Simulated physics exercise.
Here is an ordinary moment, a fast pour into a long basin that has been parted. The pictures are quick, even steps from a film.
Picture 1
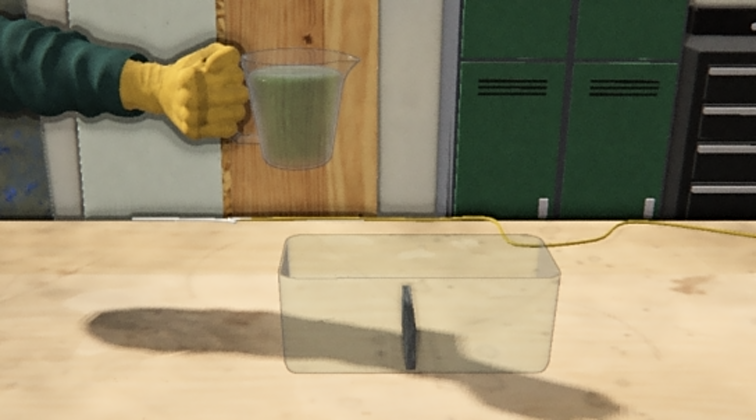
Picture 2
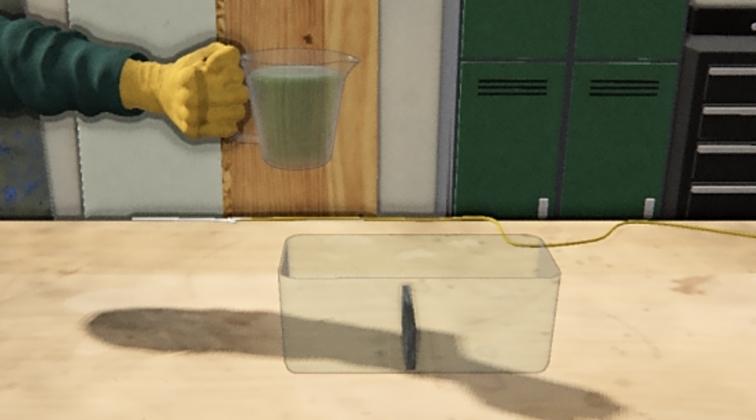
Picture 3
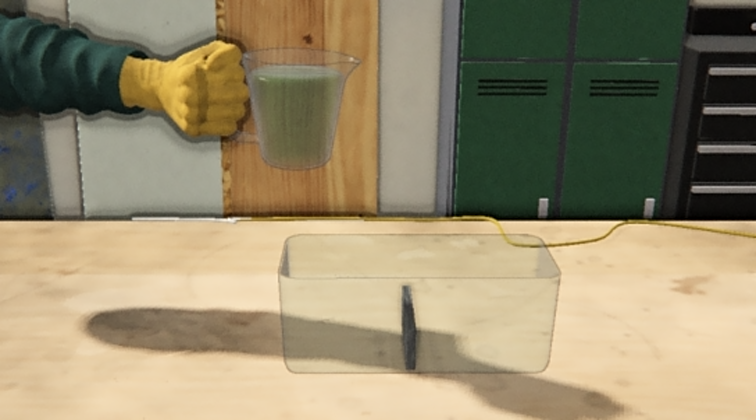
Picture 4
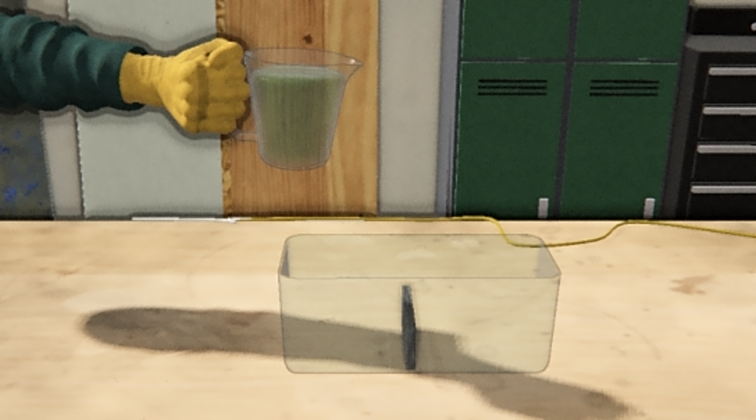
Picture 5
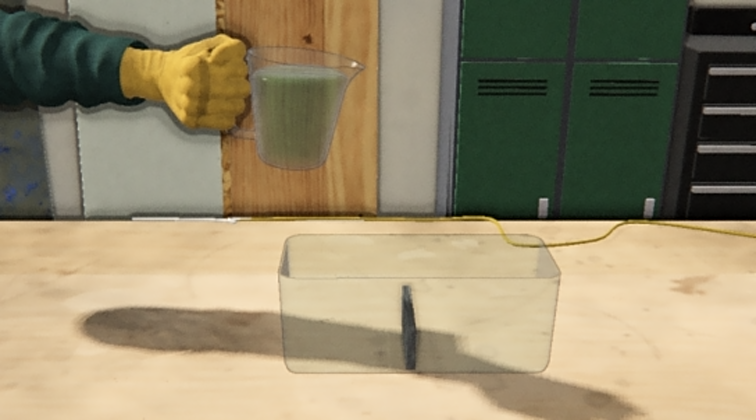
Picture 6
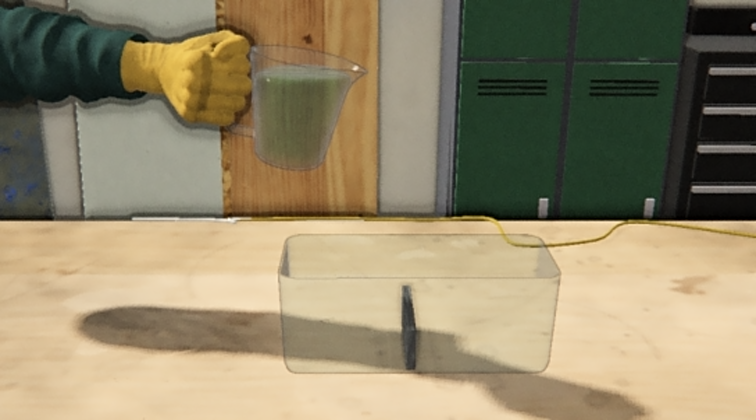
A yellow-gloved hand holds a clear cup of green liquid and tilts it slightly right.
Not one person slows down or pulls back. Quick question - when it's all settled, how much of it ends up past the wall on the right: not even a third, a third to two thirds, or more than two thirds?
The share right of the wall is going to go past two thirds.
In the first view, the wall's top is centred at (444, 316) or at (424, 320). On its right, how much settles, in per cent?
You'd get roughly 20 per cent the first time and roughly 60 per cent the second.
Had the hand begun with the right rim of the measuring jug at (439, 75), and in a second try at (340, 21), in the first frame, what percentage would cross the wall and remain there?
Start one gives some 95 %, start two some 65 %.
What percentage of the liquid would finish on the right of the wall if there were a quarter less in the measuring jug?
Some 70 parts in a hundred, give or take.
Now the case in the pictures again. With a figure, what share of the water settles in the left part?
Close to 20 percent.
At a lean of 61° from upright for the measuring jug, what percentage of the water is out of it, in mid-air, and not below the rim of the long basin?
Around 20 %.
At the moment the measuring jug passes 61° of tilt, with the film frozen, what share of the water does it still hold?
75 per cent, roughly.
A moment on, the measuring jug is tipped part way and 77 per cent is still to pour, 0 is left of the wall and 4 right of it.
Next, the measuring jug is tipped on its side and 24 per cent is still to pour, 2 is left of the wall and 51 right of it.
Then the measuring jug is tipped right over and 1 per cent is still to pour, 17 is left of the wall and 79 right of it.
Later the measuring jug is tipped right over and 0 per cent is still to pour, 20 is left of the wall and 79 right of it.
In the end 20 per cent lies left of the wall, 79 right of it and 1 outside.
